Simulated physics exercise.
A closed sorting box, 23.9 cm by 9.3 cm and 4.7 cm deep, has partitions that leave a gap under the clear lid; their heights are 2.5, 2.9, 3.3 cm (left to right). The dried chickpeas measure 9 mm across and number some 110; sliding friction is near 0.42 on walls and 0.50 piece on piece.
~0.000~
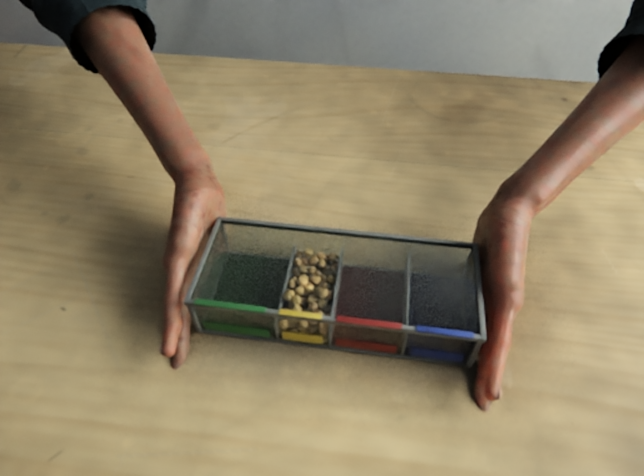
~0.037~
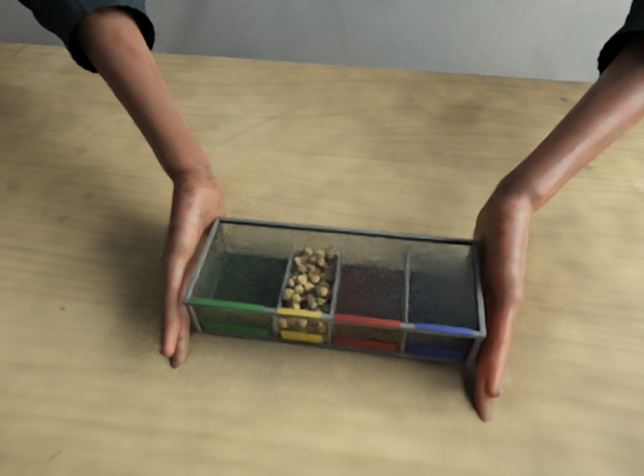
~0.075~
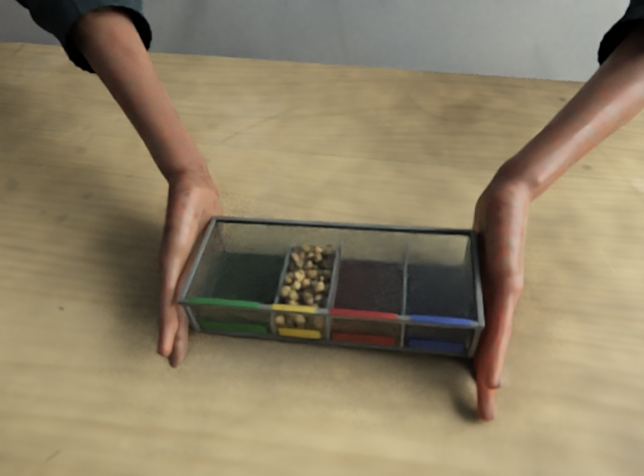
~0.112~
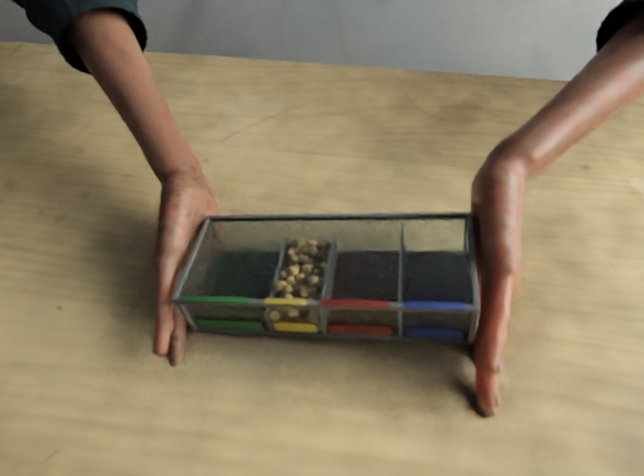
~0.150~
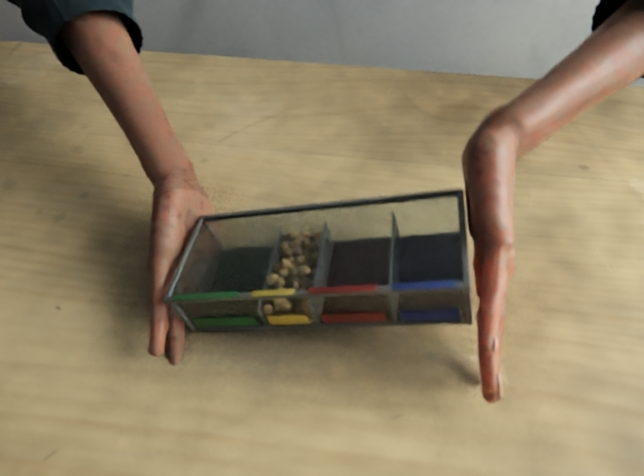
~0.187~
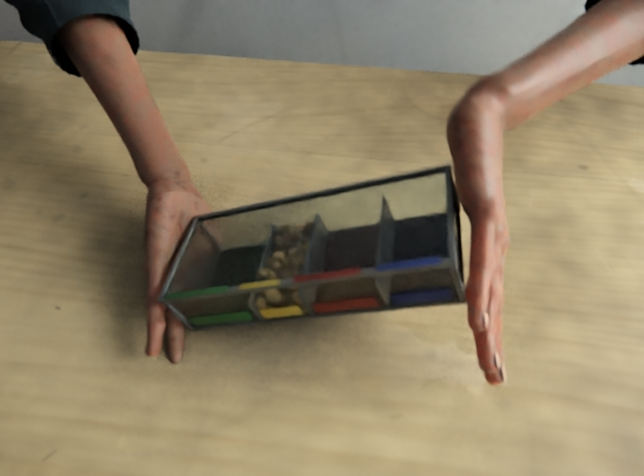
Two hands hold a clear, closed box flat above a wooden table, its four sections edged green, yellow, red and blue, with round beige pieces in the yellow one. The hands then tilt it, raising the right end well above the left, while the pieces stay in the yellow section.
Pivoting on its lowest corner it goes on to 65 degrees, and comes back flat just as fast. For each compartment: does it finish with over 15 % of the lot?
Red compartment: Under; blue compartment: Under; green compartment: Over; yellow compartment: Over.
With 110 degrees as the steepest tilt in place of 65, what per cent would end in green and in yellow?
In that case green 100; yellow 0.
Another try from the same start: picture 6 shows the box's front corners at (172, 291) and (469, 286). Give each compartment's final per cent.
Red 0, blue 0, green 15, yellow 85.
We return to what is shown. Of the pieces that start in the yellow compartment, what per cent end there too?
About 80 per cent.
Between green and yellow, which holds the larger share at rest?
The yellow one has more.
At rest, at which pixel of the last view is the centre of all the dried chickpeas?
At about (296, 293).
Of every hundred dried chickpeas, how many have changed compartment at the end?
Some 25 per cent.
Then, at 0.55 s, tilt 63 degrees; green 15 %, yellow 85 %.
Then, at 0.79 s, tilt 24 degrees; green 25 %, yellow 75 %.
After 1.14 s, tilt 0 degrees; green 25 %, yellow 75 %.
At rest (1.4 s), red 0 %, blue 0 %, green 25 %, yellow 75 %.
